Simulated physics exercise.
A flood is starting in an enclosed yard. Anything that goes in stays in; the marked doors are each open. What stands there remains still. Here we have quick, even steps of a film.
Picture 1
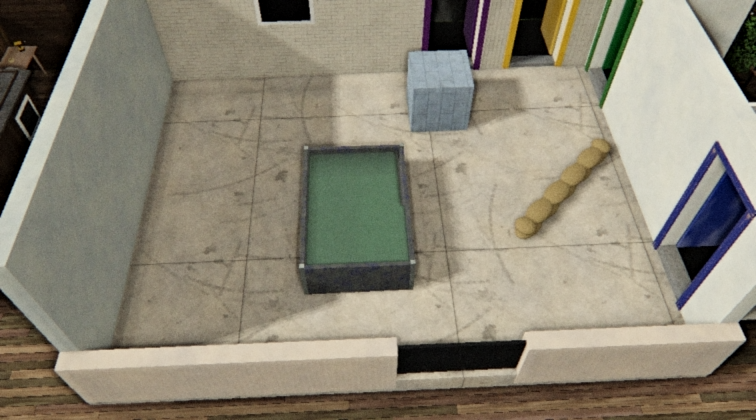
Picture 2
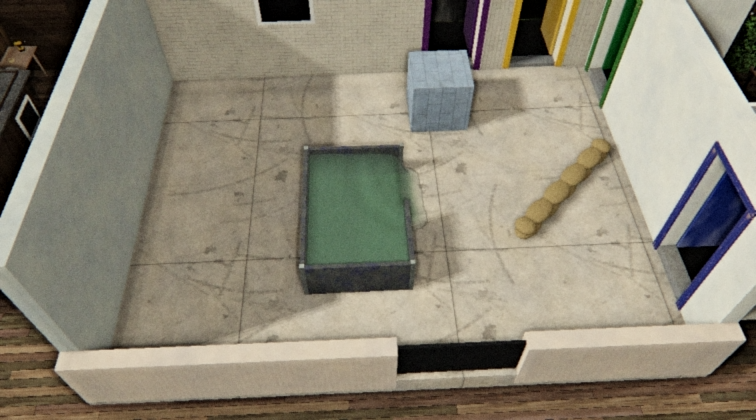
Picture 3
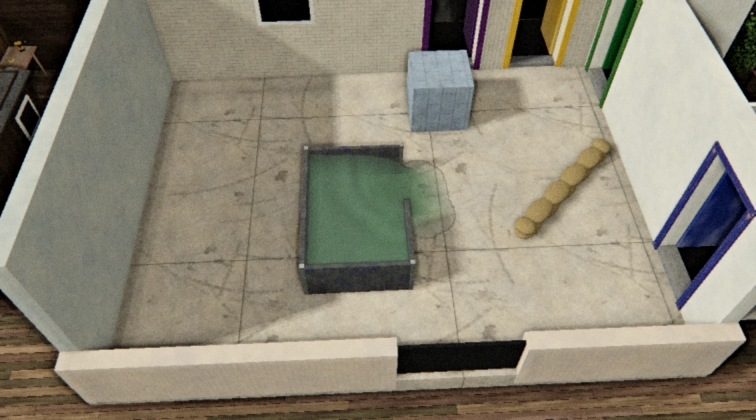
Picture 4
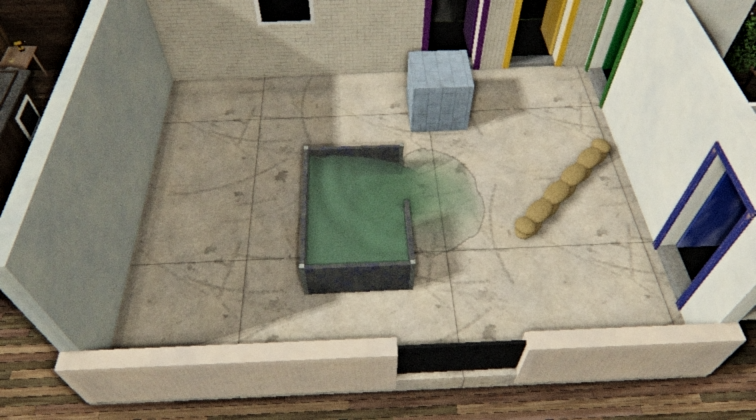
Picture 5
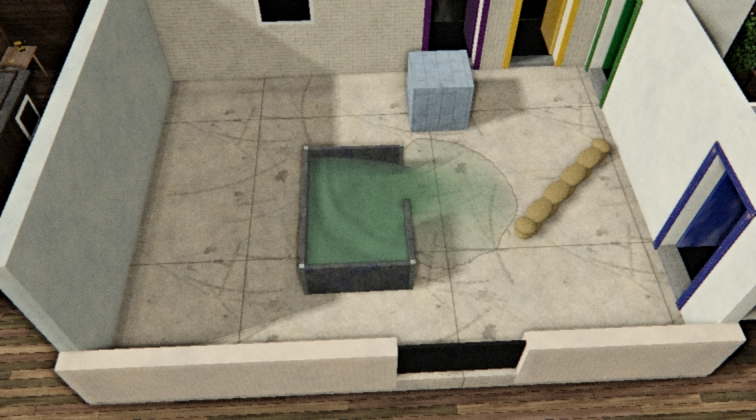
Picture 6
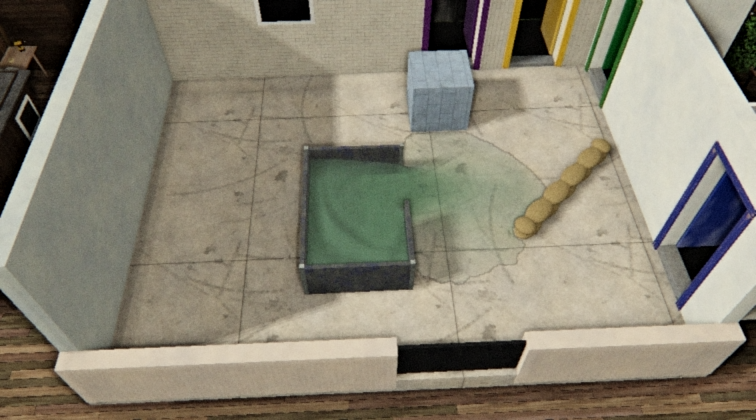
In a walled yard, green water pours through a gap in a dark tank's right side, spreading across the paved floor.
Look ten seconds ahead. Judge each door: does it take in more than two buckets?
My call: The green door takes in more, the yellow door takes in more, the purple door keeps it to two or fewer, the blue door keeps it to two or fewer.
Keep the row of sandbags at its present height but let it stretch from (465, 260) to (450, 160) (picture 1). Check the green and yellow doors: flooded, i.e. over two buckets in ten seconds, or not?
Note - green door not breached, yellow door not breached.
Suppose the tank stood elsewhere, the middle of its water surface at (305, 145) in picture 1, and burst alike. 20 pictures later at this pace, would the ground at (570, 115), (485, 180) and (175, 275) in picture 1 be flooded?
Readings in order: Flood; flood; no flood.
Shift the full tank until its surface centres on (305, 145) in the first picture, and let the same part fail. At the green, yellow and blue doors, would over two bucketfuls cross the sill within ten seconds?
Going door by door, the green door comes in under, then the yellow door comes in under, then the blue door comes in under.
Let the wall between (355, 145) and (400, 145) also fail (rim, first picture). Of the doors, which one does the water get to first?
Answer: The door marked purple.
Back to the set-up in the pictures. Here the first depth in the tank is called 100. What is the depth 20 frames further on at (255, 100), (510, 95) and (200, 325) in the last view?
At the three places, in the order asked: Around 0, 6 and 0 per cent.
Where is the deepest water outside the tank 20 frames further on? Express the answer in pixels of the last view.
Deepest point: Roughly (579, 69).
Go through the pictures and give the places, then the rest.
Still water in the water tank at (356, 205), in the first picture.
The front is at (408, 171), out from the gap at (401, 191), in the second picture.
The front is at (447, 222), out from the gap at (401, 192), in the third picture.
The front is at (479, 208), out from the gap at (401, 193), in the fourth picture.
Water pours out at (401, 193) and has run to (513, 204), in the fifth picture.
Water pours out at (401, 193) and has run to (545, 196), in the sixth picture.
A moment on, water covers 15 % of the floor; the green door not reached, the yellow door not reached, the purple door not reached, the blue door not reached.
Next, water covers 25 % of the floor; the green door wet at the sill, nothing in, the yellow door not reached, the purple door not reached, the blue door not reached.
Then, water covers 35 % of the floor; the green door over two buckets in, the yellow door under two buckets in, the purple door not reached, the blue door wet at the sill, nothing in.
Later, water covers 55 % of the floor; the green door over two buckets in, the yellow door over two buckets in, the purple door wet at the sill, nothing in, the blue door wet at the sill, nothing in.
In the end, water covers 80 % of the floor; the green door over two buckets in, the yellow door over two buckets in, the purple door wet at the sill, nothing in, the blue door wet at the sill, nothing in.
